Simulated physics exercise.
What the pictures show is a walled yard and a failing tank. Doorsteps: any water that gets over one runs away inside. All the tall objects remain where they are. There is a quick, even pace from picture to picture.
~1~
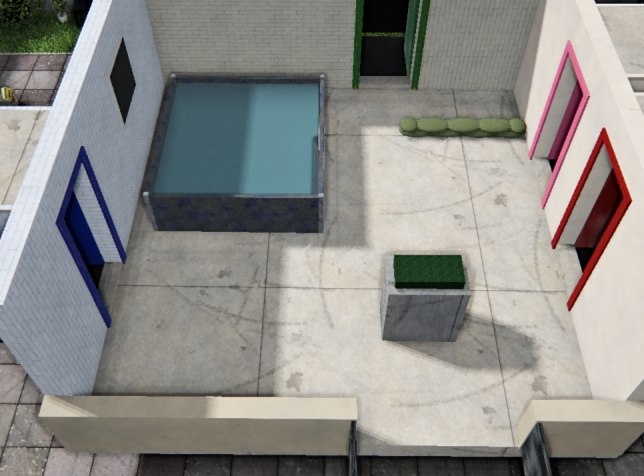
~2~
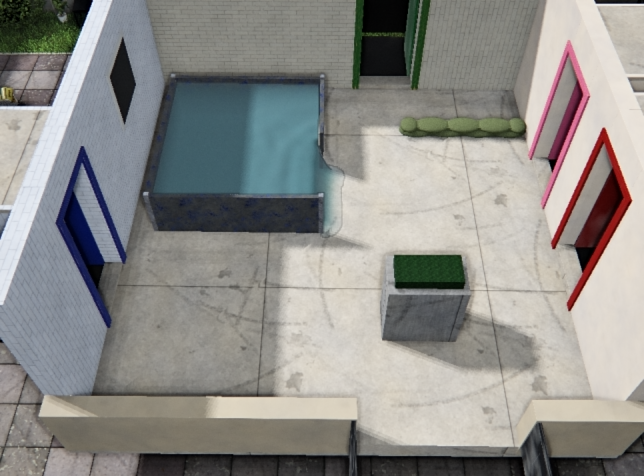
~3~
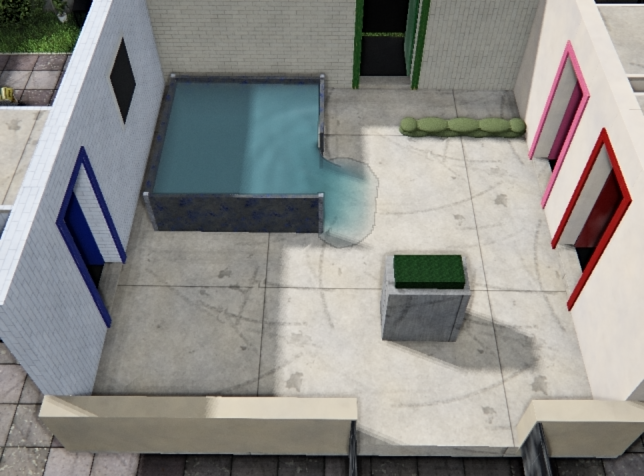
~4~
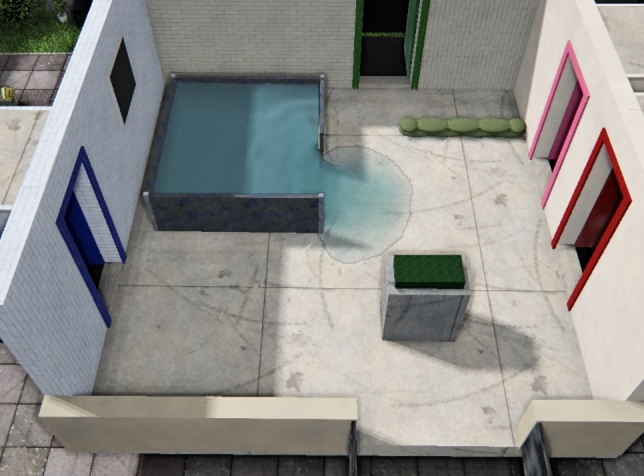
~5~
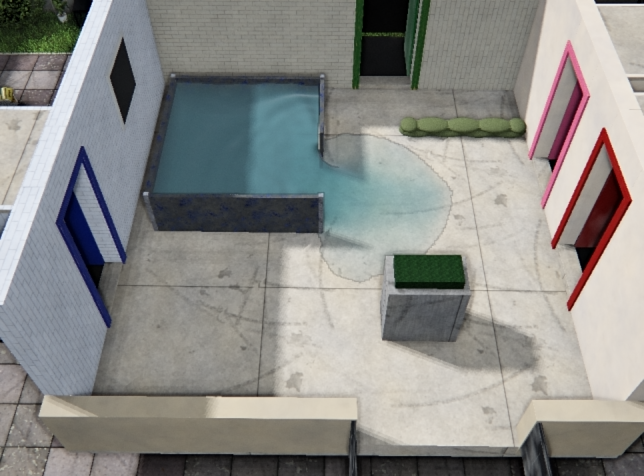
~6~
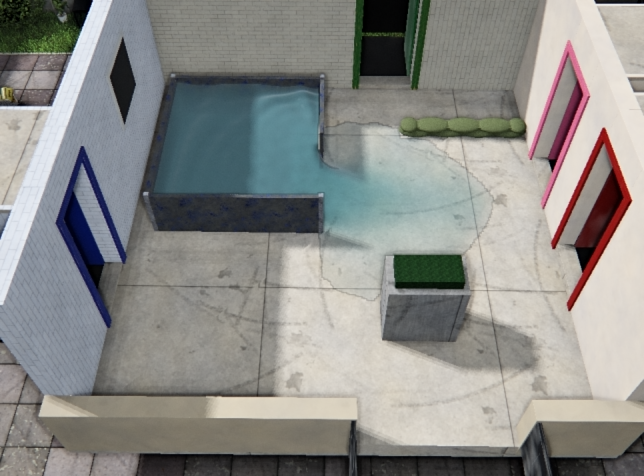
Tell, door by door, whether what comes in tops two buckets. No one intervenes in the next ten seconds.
The blue door does not go over two buckets. The pink door goes over two buckets. The green door does not go over two buckets. The red door goes over two buckets.
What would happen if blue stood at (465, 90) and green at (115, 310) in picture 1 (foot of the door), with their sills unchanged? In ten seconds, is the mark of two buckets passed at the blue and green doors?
After that, the blue door stays within the limit and the green door stays within the limit.
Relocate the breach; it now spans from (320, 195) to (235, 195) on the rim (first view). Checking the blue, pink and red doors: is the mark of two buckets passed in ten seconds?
Going door by door: The blue one gets too much, the pink one stays safe, and the red one stays safe.
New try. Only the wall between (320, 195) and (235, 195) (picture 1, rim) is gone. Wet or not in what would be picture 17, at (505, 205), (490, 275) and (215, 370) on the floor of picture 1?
So: Spared, then wetted, then wetted.
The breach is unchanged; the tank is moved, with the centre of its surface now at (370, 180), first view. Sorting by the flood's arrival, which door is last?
Note: The blue one.
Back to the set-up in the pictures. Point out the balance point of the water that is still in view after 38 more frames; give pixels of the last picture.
I'd place it roughly at (370, 227).
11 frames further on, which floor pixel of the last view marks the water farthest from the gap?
I'd go with roughly (593, 427).
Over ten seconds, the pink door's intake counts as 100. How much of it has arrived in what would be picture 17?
Share by then: About 20 in a hundred.
A moment on, water covers 35 % of the floor; the blue door not reached, the pink door over two buckets in, the green door not reached, the red door wet at the sill, nothing in.
Next, water covers 40 % of the floor; the blue door not reached, the pink door far over two buckets in, the green door wet at the sill, nothing in, the red door over two buckets in.
Then, water covers 50 % of the floor; the blue door not reached, the pink door far over two buckets in, the green door wet at the sill, nothing in, the red door far over two buckets in.
Later, water covers 80 % of the floor; the blue door not reached, the pink door far over two buckets in, the green door wet at the sill, nothing in, the red door far over two buckets in.
In the end, water covers 95 % of the floor; the blue door under two buckets in, the pink door far over two buckets in, the green door wet at the sill, nothing in, the red door far over two buckets in.
